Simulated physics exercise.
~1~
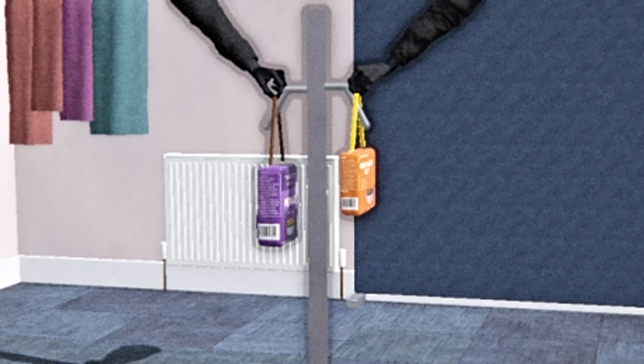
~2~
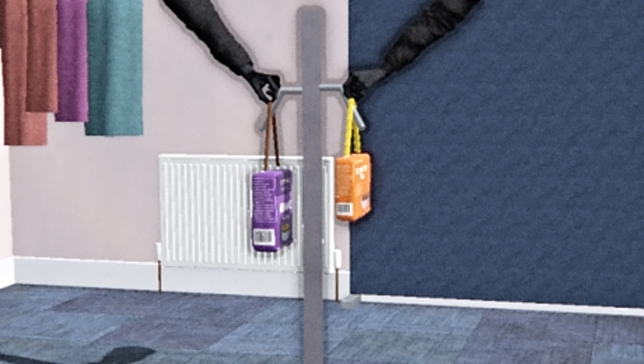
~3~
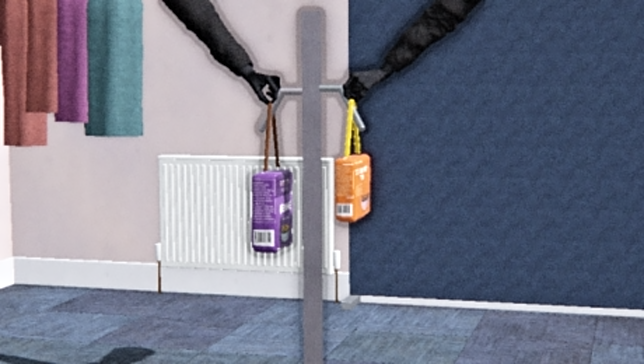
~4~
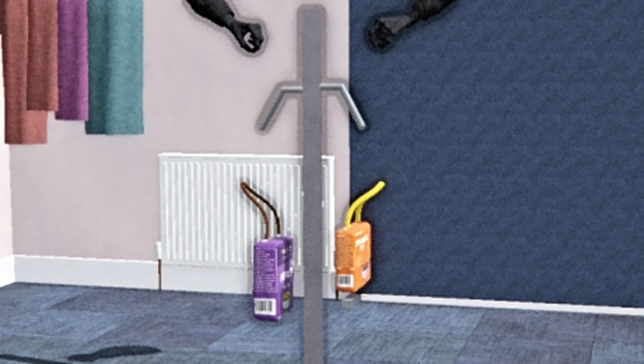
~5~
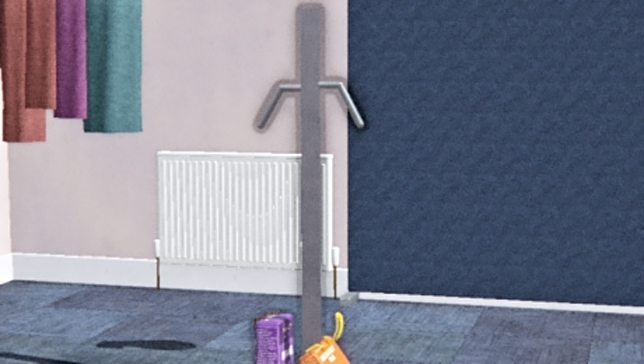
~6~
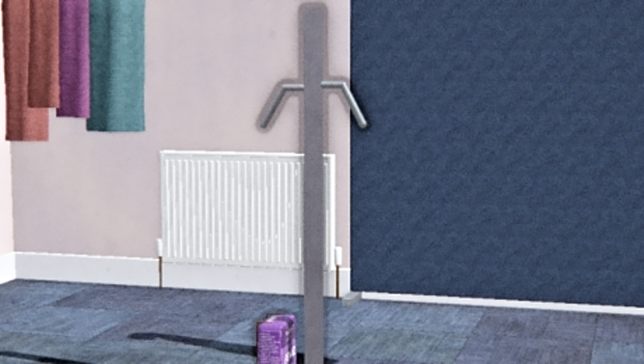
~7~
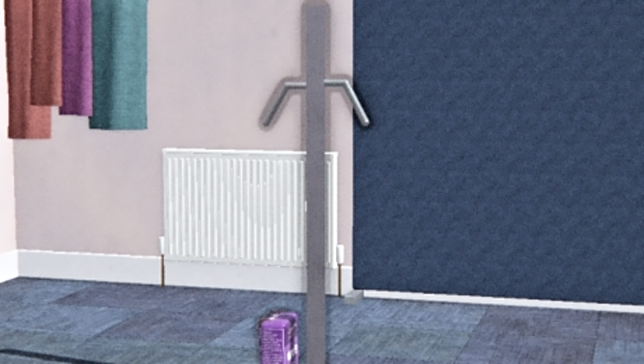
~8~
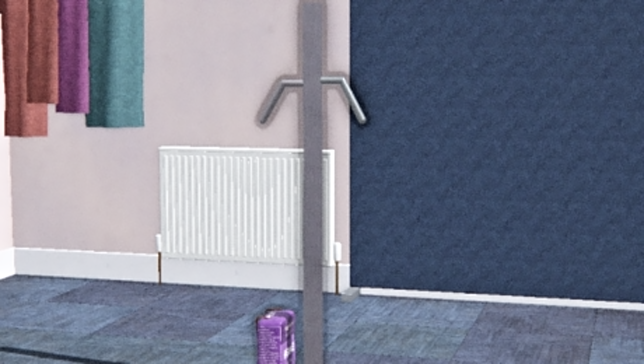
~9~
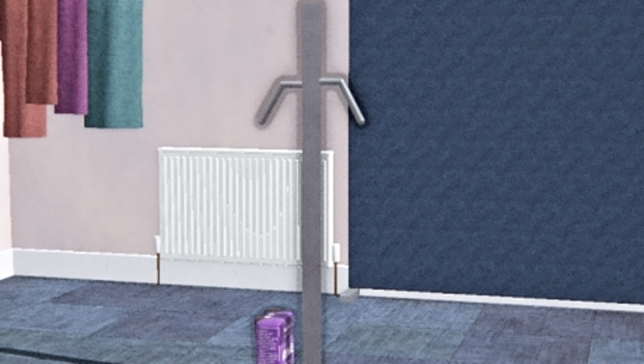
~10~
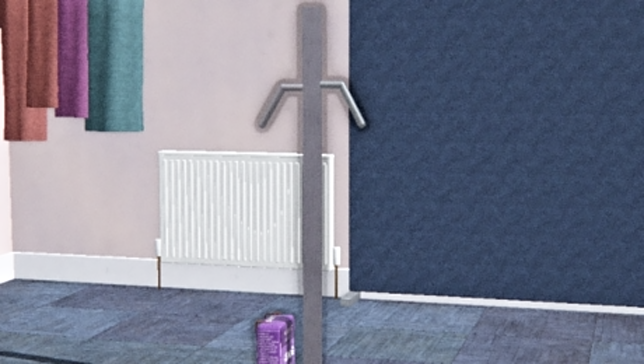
A purple bag and an orange bag hang by loops from a grey post with two downward-angled pegs, purple on the left and orange on the right, each held up by a black-gloved hand. The slightly swaying view faces a carpeted room with a white radiator, a pale wall, a dark blue panel and coloured cloths hanging at upper left. The hands let go and draw back, and both bags drop together, loops trailing above them. The purple bag lands upright on the floor while the orange one leans over beside the post. The orange bag then goes out of sight, leaving the purple bag standing below the empty pegs.
